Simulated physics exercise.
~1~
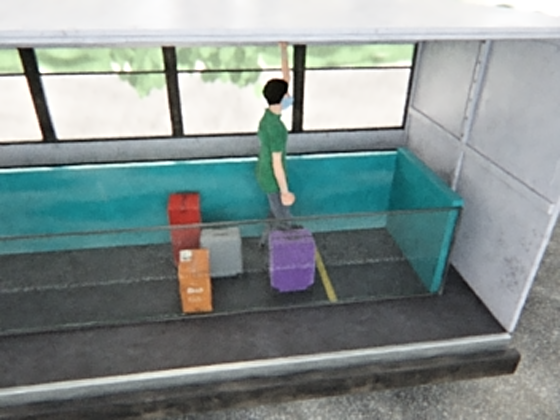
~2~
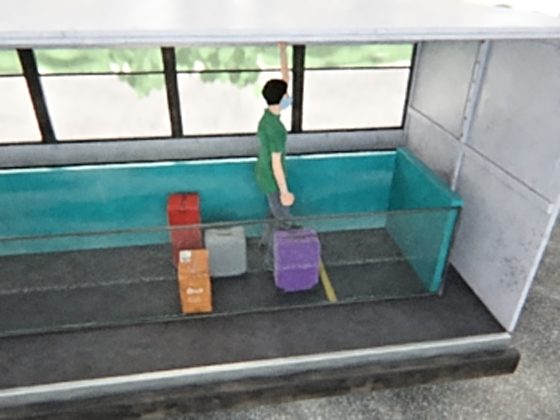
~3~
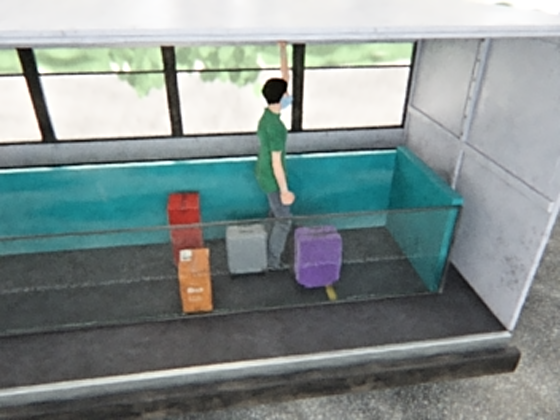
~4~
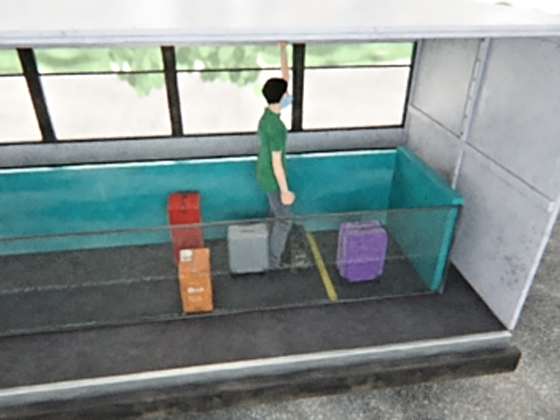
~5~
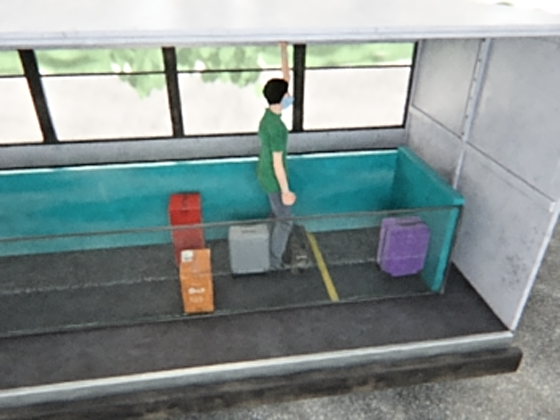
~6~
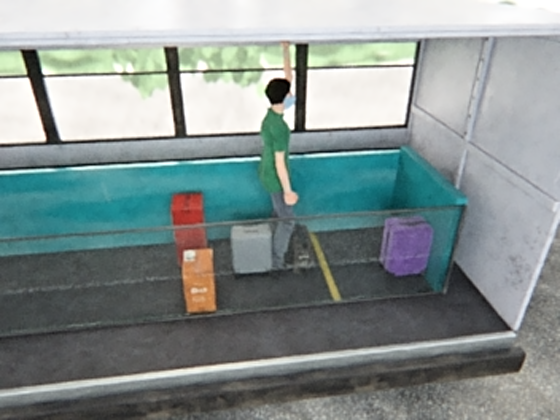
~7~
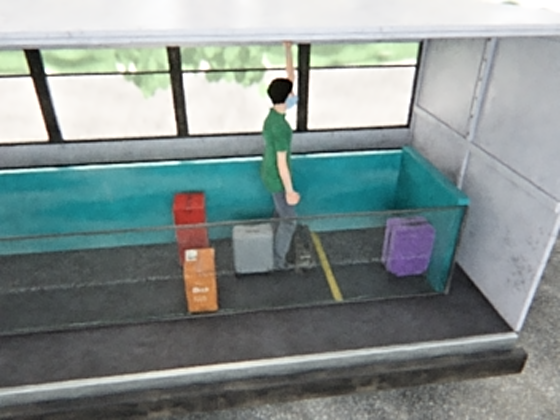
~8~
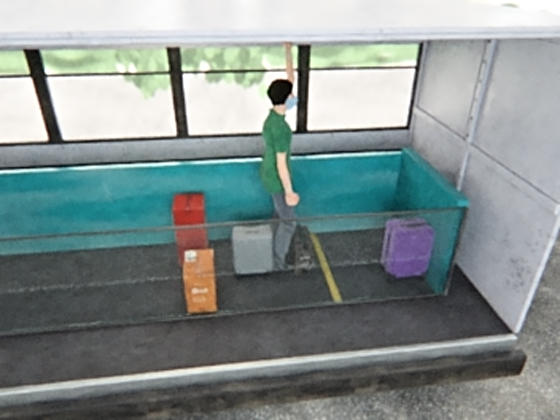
In a bus bay, the purple case rolls right past the yellow line; the grey stops short.
